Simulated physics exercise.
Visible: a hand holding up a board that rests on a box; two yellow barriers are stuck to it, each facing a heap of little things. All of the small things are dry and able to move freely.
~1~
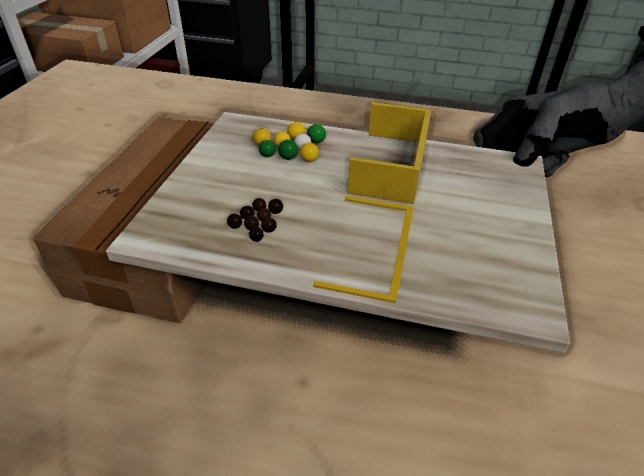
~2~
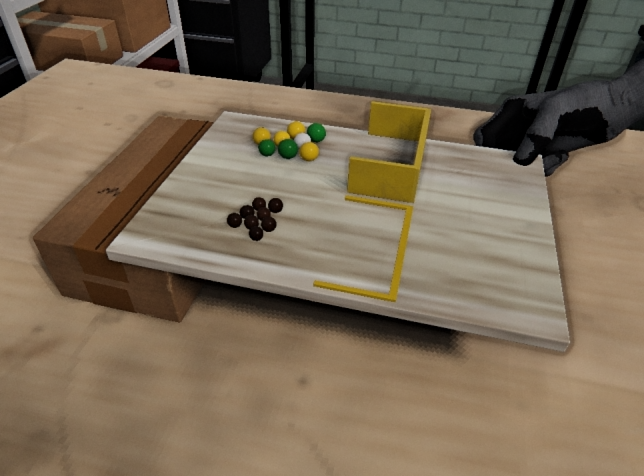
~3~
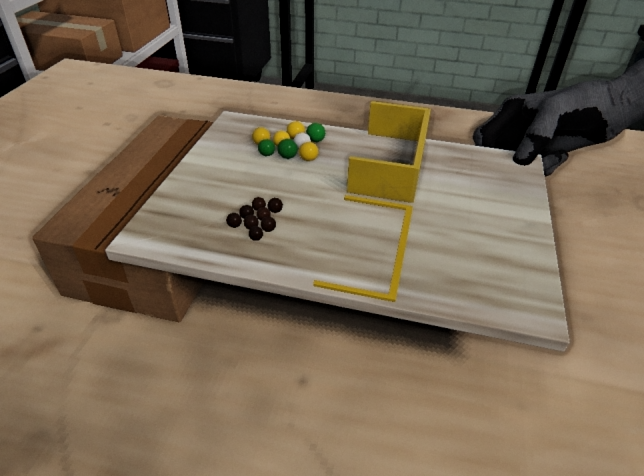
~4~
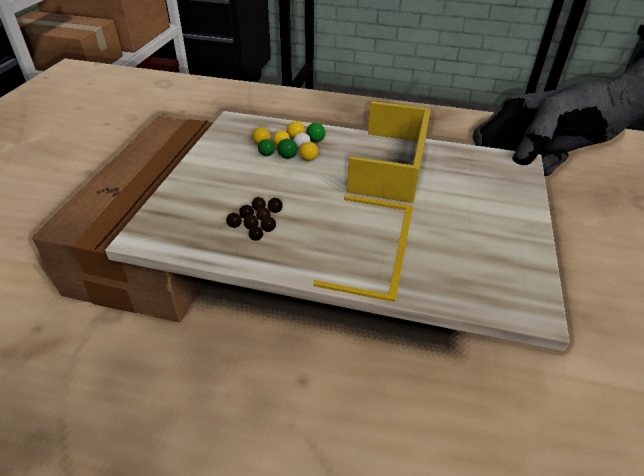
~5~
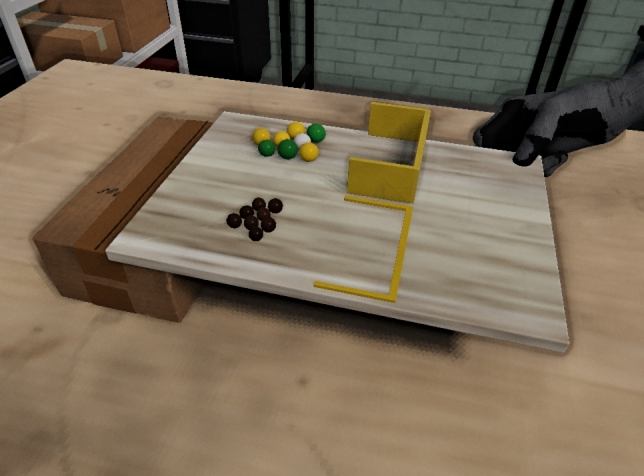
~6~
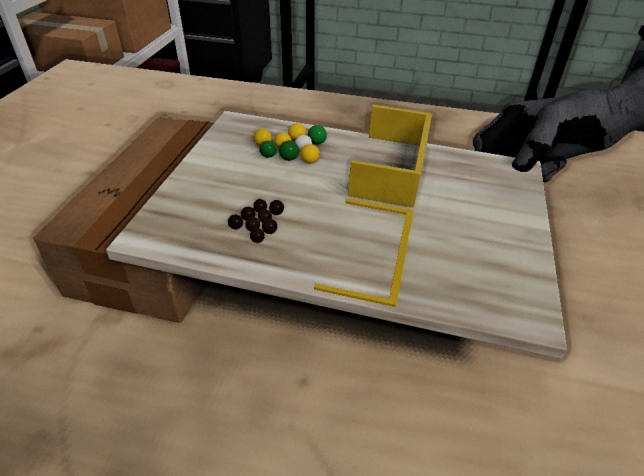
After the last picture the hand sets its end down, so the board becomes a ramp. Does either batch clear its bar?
Observed at the end - near batch beyond bar; far batch retained by bar.
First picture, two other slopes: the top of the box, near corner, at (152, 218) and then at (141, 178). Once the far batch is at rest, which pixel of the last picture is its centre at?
First near (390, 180), then near (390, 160).
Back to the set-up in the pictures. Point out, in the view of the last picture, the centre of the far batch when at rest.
Roughly (397, 196).
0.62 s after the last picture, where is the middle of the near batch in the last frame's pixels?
(373, 275), roughly.
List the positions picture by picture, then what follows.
Held end of the board (552, 335), level; box (169, 206), about a quarter as high as the board is long; near batch (252, 223), a few chocolate balls; far batch (282, 140), a few gumballs; near bar (402, 250), much lower than a piece; far bar (420, 154), taller than the pieces, in the first frame.
Held end of the board (551, 334), level; far batch (282, 140), in the second frame.
Held end of the board (551, 334), level; near batch (251, 222), in the third frame.
Held end of the board (551, 333), level; far batch (281, 139), in the fourth frame.
Held end of the board (551, 335), level; near batch (251, 223), in the fifth frame.
Held end of the board (549, 341), down by 1°; box (169, 206); near batch (253, 224), not moving; far batch (283, 141), not moving; near bar (402, 253); far bar (421, 157), in the sixth frame.
Then, 0.30 s later than the last frame, board sloping at 9°; near batch on its way down; far batch on its way down.
Then, 0.62 s later than the last frame, board sloping at 14°; near batch has reached its bar; far batch has reached its bar.
Then, 1.00 s later than the last frame, board resting at 15°; near batch every one past its bar; far batch has reached its bar.
When it is over, board resting at 15°; near batch every one past its bar; far batch gathered behind its bar.
